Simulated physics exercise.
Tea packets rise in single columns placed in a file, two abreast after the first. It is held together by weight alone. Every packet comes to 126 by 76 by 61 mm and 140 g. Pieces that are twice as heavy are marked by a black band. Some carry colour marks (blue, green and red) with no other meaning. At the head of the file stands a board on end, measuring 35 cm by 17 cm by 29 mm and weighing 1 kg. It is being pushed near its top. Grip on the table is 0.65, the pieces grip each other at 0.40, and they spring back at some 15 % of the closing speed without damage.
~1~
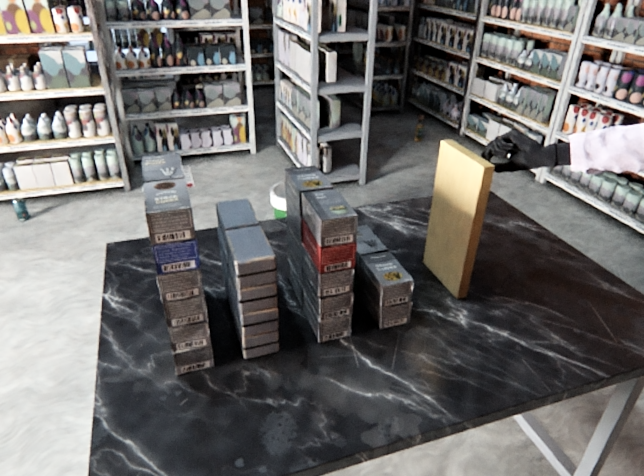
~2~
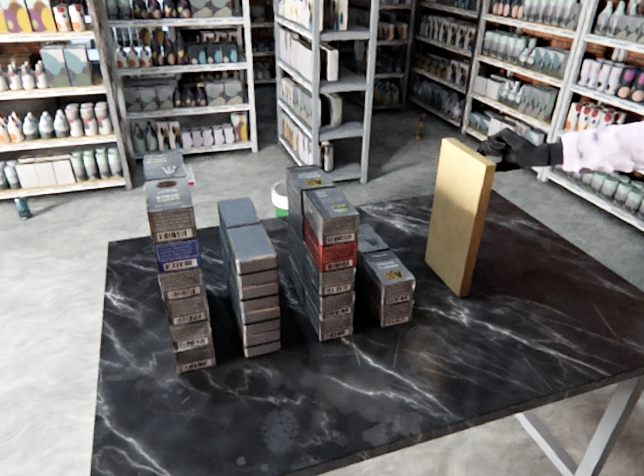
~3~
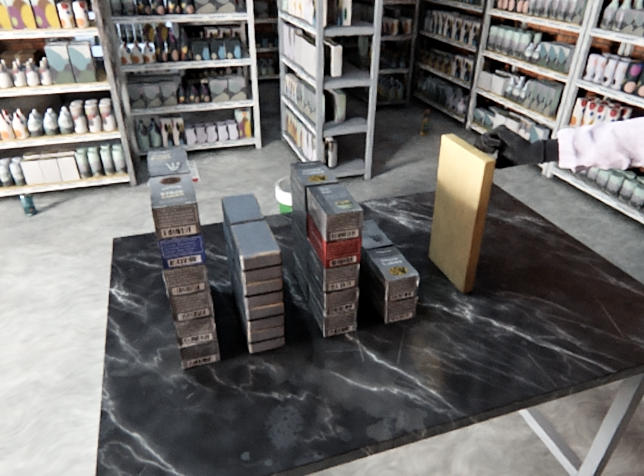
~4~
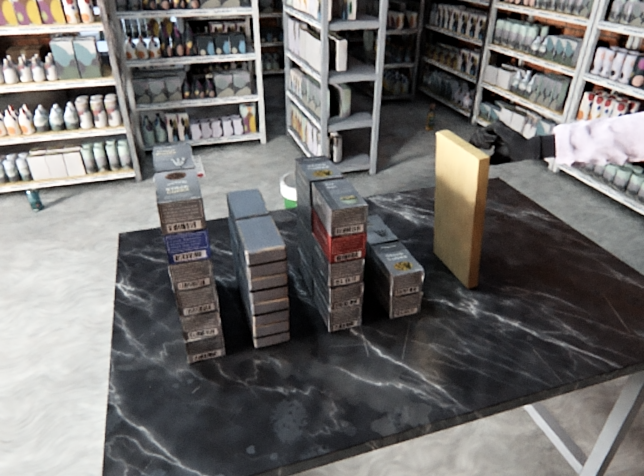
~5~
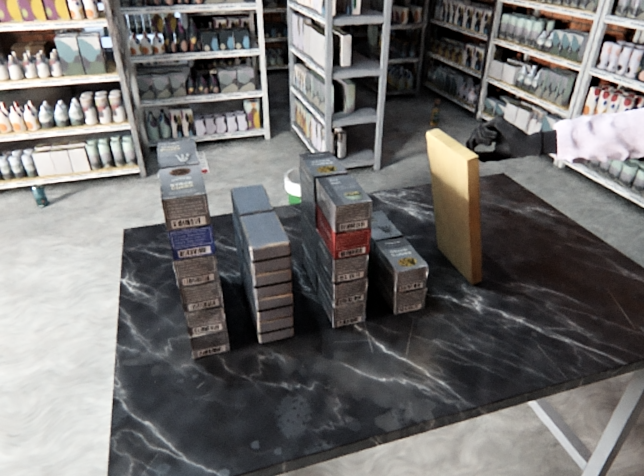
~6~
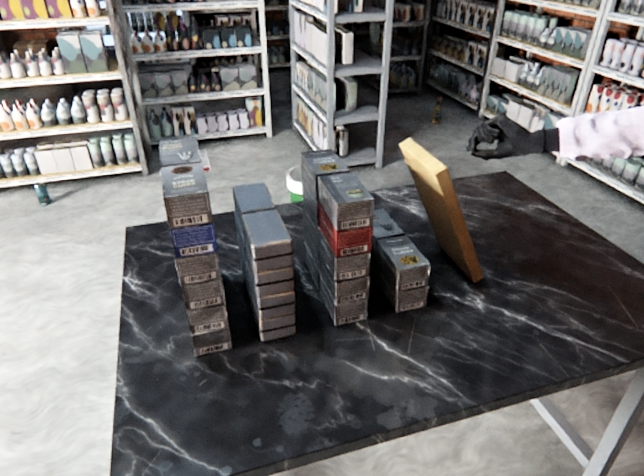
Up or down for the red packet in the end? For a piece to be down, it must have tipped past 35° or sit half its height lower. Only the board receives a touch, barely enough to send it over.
Up.
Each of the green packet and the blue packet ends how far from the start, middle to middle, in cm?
The green one ends 0 cm from its start and the blue one 0 cm.
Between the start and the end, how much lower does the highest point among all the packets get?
0 cm.
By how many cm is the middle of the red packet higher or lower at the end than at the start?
Net change: Some 0 cm lower.
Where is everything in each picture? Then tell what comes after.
In the first picture (pixels give the middle of a visible side; the camera pans a little), finger (489, 159) 38 mm short, board 0° from upright; red packet (338, 259); blue packet (177, 258); none of the others has stirred.
Finger 13 mm short, board 0° from upright; red packet (340, 258), in the second picture.
Finger 11 mm in, board 2° from upright; red packet (344, 254), in the third picture.
Finger 36 mm in, board 7° from upright; red packet (349, 249); none of the others has stirred, in the fourth picture.
Finger (474, 147) 46 mm in, stopped, board 13° from upright; red packet (353, 245); none of the others has stirred, in the fifth picture.
Finger (476, 145) 46 mm in, stopped, board 26° from upright; red packet (355, 243); blue packet (195, 242); none of the others has stirred, in the sixth picture.
Then, 0.07 s past the last view, board 38° from upright; none of the 34 packets down; red packet unmoved.
Then, 0.15 s past the last view, board 56° from upright; none of the 34 packets down, 2 disturbed; red packet unmoved.
In the end, board 55° from upright; none of the 34 packets down, 2 disturbed; red packet unmoved; green packet unmoved; blue packet unmoved. From the last view, middles, red packet near (343, 227), green packet near (379, 253).
